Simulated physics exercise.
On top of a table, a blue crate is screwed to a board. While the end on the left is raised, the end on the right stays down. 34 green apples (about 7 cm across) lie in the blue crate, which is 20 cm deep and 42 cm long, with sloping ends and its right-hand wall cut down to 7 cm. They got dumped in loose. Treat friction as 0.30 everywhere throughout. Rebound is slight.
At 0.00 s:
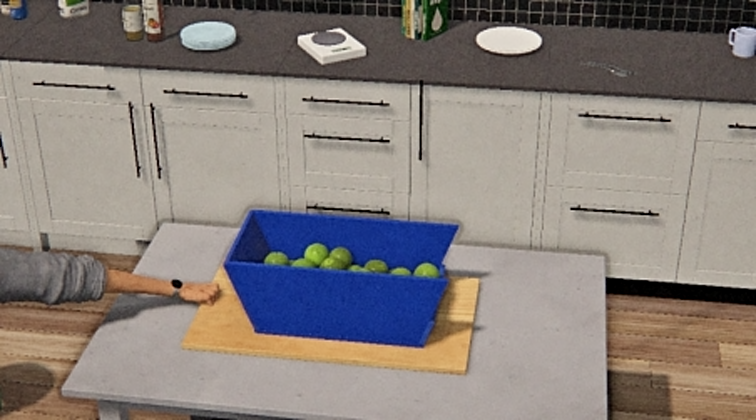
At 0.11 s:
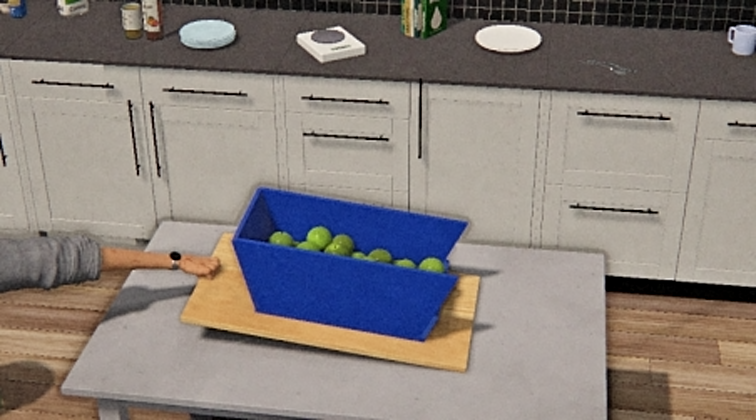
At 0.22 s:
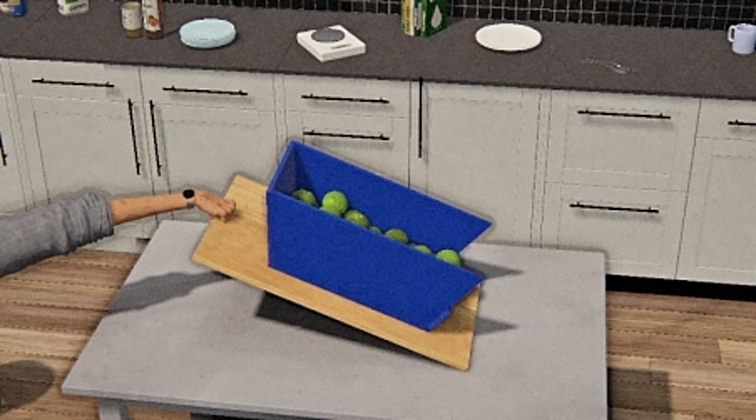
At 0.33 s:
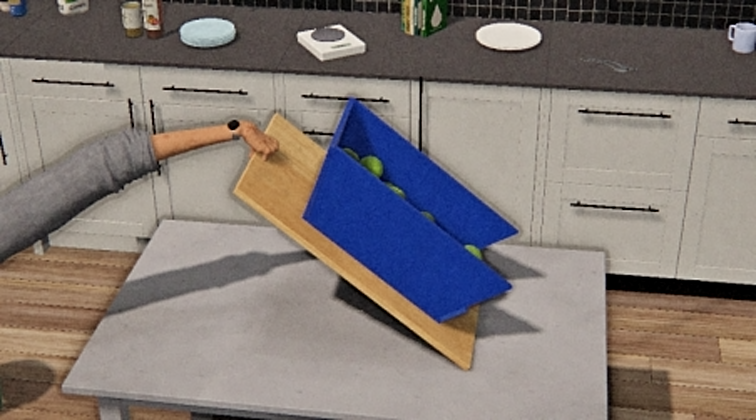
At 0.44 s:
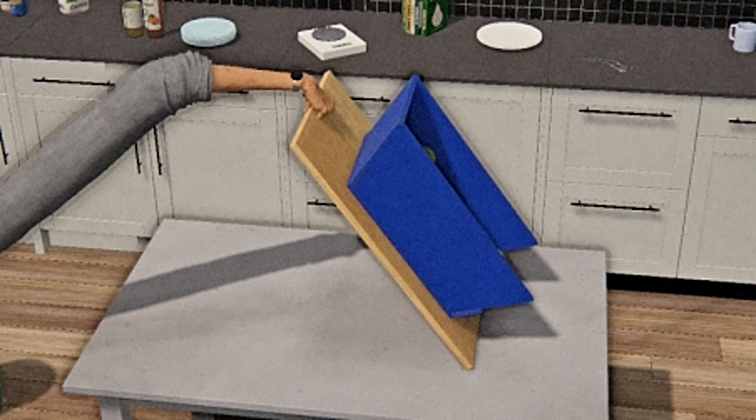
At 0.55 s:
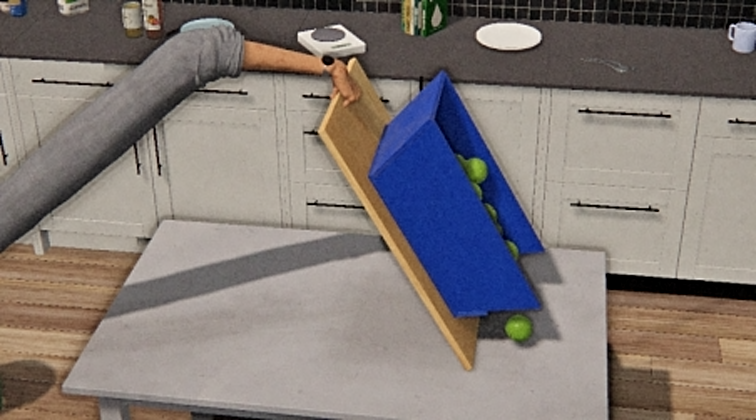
Hand lifting the left end of a wooden board, steeply tilting a blue crate of green apples until one drops out.
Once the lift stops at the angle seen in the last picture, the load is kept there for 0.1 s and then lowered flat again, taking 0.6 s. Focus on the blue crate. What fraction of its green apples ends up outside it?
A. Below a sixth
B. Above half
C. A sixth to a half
(B) Above half.
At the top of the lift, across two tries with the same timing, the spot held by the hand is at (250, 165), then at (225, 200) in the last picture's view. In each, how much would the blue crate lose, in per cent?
Blue crate: 20 %, then 0 %.
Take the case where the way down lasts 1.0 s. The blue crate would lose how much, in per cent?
Blue crate 70 per cent.
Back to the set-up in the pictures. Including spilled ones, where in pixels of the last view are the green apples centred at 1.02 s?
In the last view they're centred near (536, 317).
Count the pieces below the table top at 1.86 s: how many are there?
Piece count: Some 14.
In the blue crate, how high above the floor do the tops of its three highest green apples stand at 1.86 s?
It stands close to 8 cm high.
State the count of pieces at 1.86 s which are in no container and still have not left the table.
About 8.
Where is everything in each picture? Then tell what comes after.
In the first frame (we follow the rim corner now nearest the camera), blue crate at (449, 280); tilt 0°; nothing out yet.
Blue crate at (459, 278); tilt 6°, in the second frame.
Blue crate at (484, 278); tilt 21°, in the third frame.
Blue crate at (513, 287); tilt 40°, in the fourth frame.
Blue crate at (534, 300); tilt 55°, in the fifth frame.
Blue crate at (541, 307); tilt 61°; 1 out, the lowest apple at (519, 328), in the sixth frame.
After 0.76 s, tilt 56°; 16 of 34 out of the blue crate.
After 1.02 s, tilt 20°; 23 of 34 out of the blue crate.
After 1.39 s, tilt 0°; 23 of 34 out of the blue crate.
Final count (at 1.86 s), 23 of 34 out of the blue crate. Asked share, 23 of 34, 68 per cent.
